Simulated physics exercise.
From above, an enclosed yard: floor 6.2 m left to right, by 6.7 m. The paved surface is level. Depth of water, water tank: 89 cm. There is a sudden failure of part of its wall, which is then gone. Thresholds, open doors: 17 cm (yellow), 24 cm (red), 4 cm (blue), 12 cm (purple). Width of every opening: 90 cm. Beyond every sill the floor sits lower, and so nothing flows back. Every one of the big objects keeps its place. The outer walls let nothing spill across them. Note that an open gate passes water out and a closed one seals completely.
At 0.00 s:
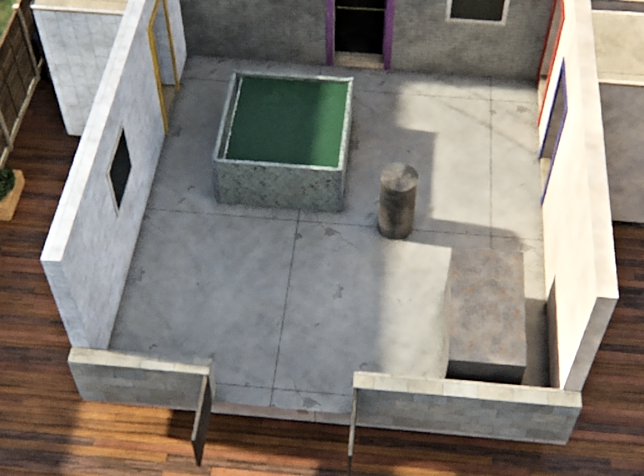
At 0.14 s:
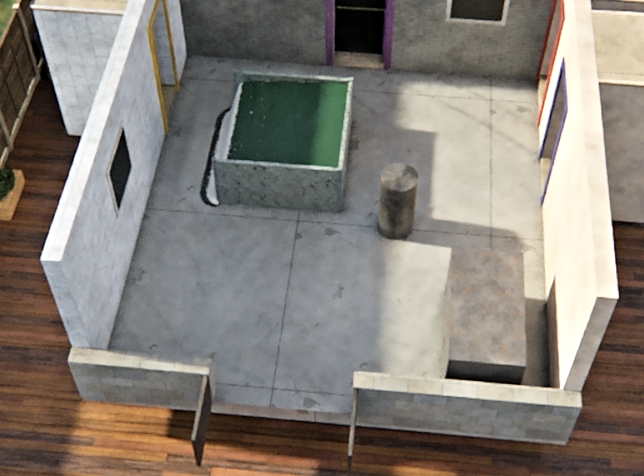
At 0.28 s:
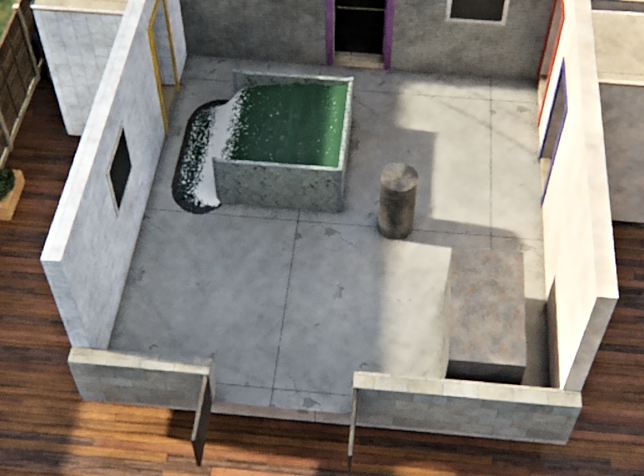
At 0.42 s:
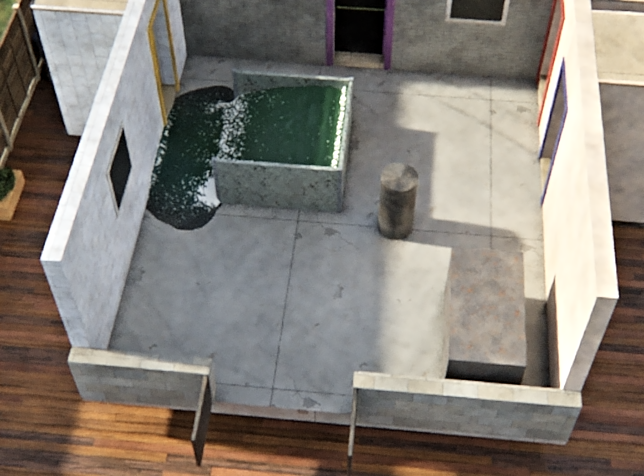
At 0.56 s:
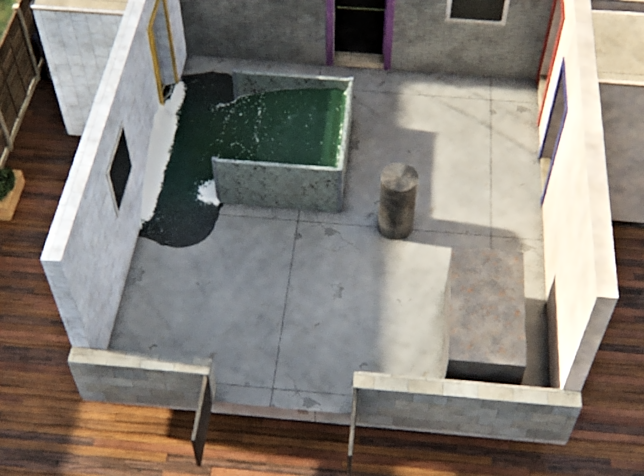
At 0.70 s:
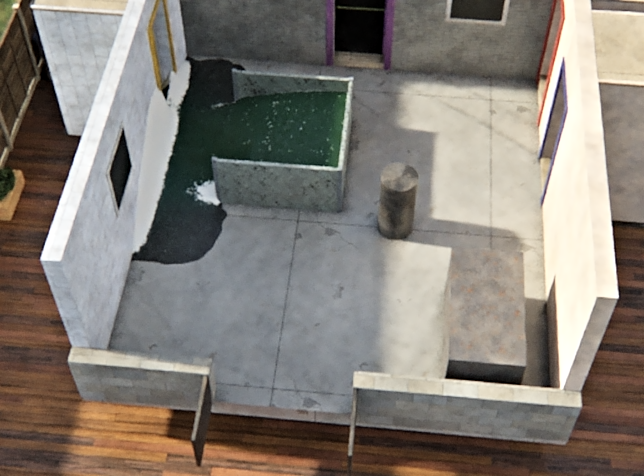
Green water pours from the left side of a stone tank and spreads across the grey floor.
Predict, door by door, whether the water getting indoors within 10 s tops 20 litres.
Prediction: At the yellow door it tops it; at the red door it falls short; at the blue door it tops it; at the purple door it falls short.
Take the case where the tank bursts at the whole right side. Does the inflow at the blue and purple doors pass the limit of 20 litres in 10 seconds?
Against that limit: Blue past it, purple under.
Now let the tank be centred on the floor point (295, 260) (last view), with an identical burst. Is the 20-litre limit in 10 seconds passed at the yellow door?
Lab note: Yellow door, limit held.
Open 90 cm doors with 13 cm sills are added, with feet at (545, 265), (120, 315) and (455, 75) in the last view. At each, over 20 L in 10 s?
Door 1: Lower; door 2: Lower; door 3: Lower.
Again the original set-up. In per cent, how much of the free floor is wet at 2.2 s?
Close to 40 in a hundred.
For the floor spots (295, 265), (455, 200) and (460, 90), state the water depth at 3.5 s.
The depths come out at 0, 0 and 3 centimetres, in the order listed.
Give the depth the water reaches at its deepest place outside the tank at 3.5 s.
I'd put it at close to 25 cm.
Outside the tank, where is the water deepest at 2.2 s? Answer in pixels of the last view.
Location: Approx. (186, 61).
After 1.4 s water covers 20 % of the floor and is deepest (60 cm) near (186, 61); yellow door 47 cm at the sill, 161 L in, red door not reached, blue door not reached, purple door not reached.
After 2.2 s water covers 40 % of the floor and is deepest (51 cm) near (186, 61); yellow door 33 cm at the sill, 284 L in, red door not reached, blue door not reached, purple door 5 cm at the sill, 0 L in.
After 3.5 s water covers 60 % of the floor and is deepest (25 cm) near (104, 364); yellow door 21 cm at the sill, 326 L in, red door 19 cm at the sill, 0 L in, blue door not reached, purple door 6 cm at the sill, 0 L in.
After 6.0 s water covers 85 % of the floor and is deepest (16 cm) near (533, 122); yellow door 11 cm at the sill, 332 L in, red door 14 cm at the sill, 0 L in, blue door 7 cm at the sill, 27 L in, purple door 5 cm at the sill, 0 L in.
After 10.0 s water covers 100 % of the floor and is deepest (18 cm) near (529, 379); yellow door 7 cm at the sill, 332 L in, red door 8 cm at the sill, 0 L in, blue door 7 cm at the sill, 49 L in, purple door 3 cm at the sill, 0 L in.
